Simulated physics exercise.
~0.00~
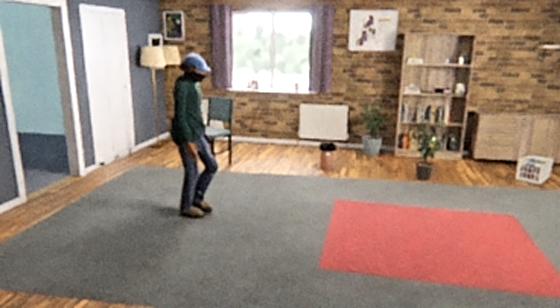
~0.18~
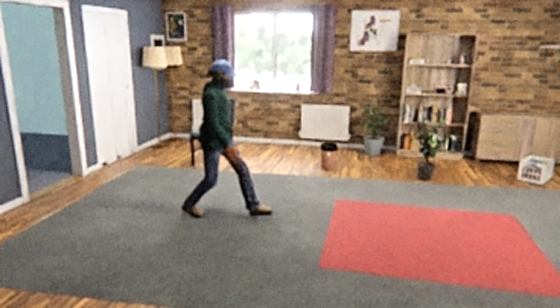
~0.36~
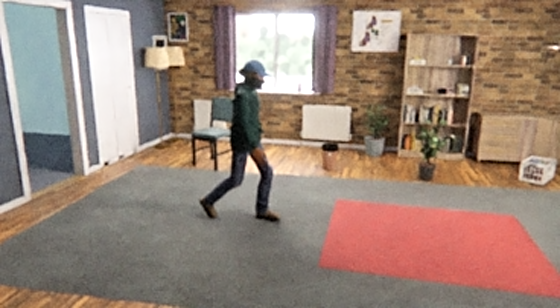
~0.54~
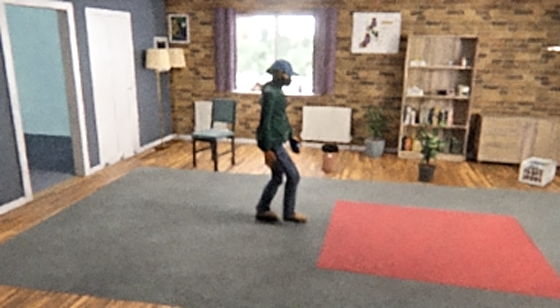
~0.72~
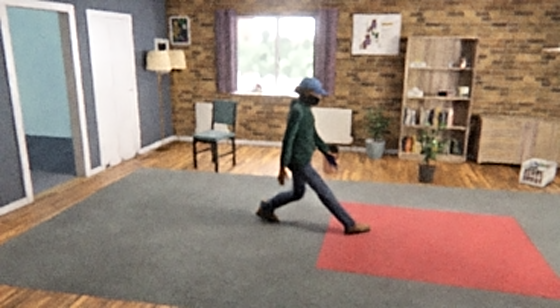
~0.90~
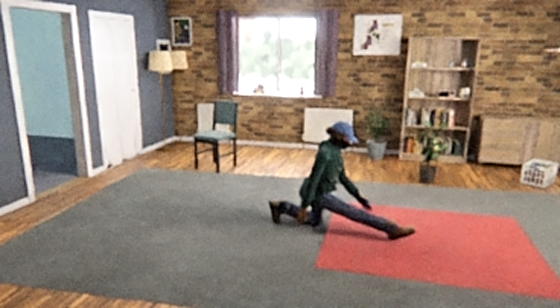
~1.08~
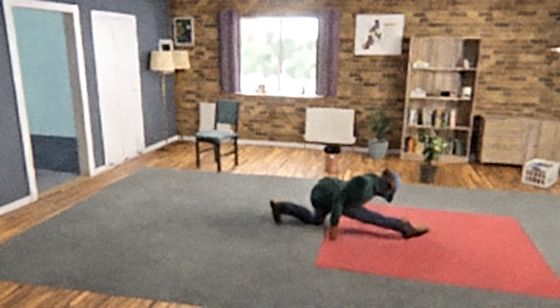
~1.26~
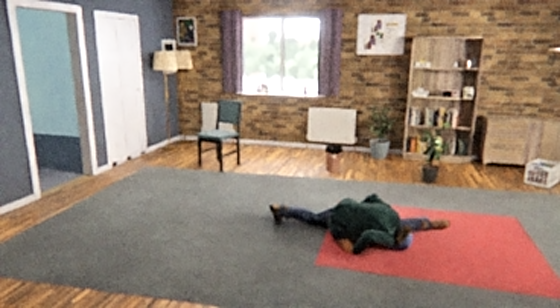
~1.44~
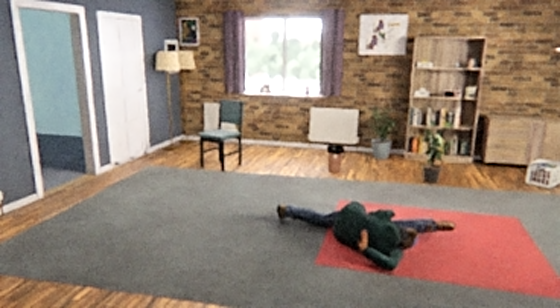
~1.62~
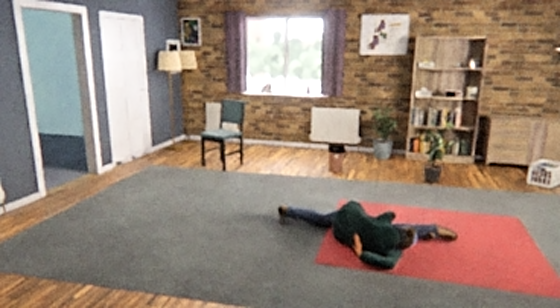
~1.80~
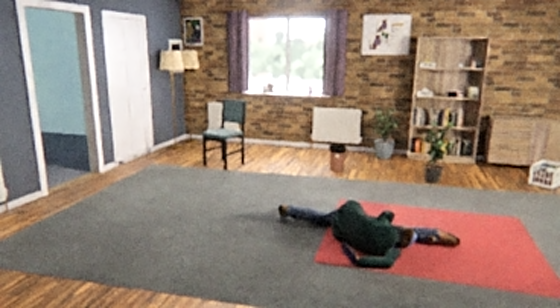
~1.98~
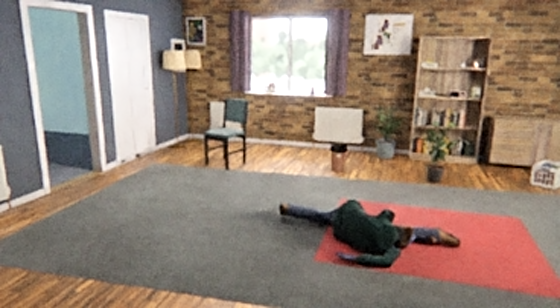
A person in a blue cap and green top walked right across a grey carpet toward a red mat, took a long stride, sank down with legs stretched wide, and slumped forward, ending up lying still, mostly on the mat, one leg trailing behind.
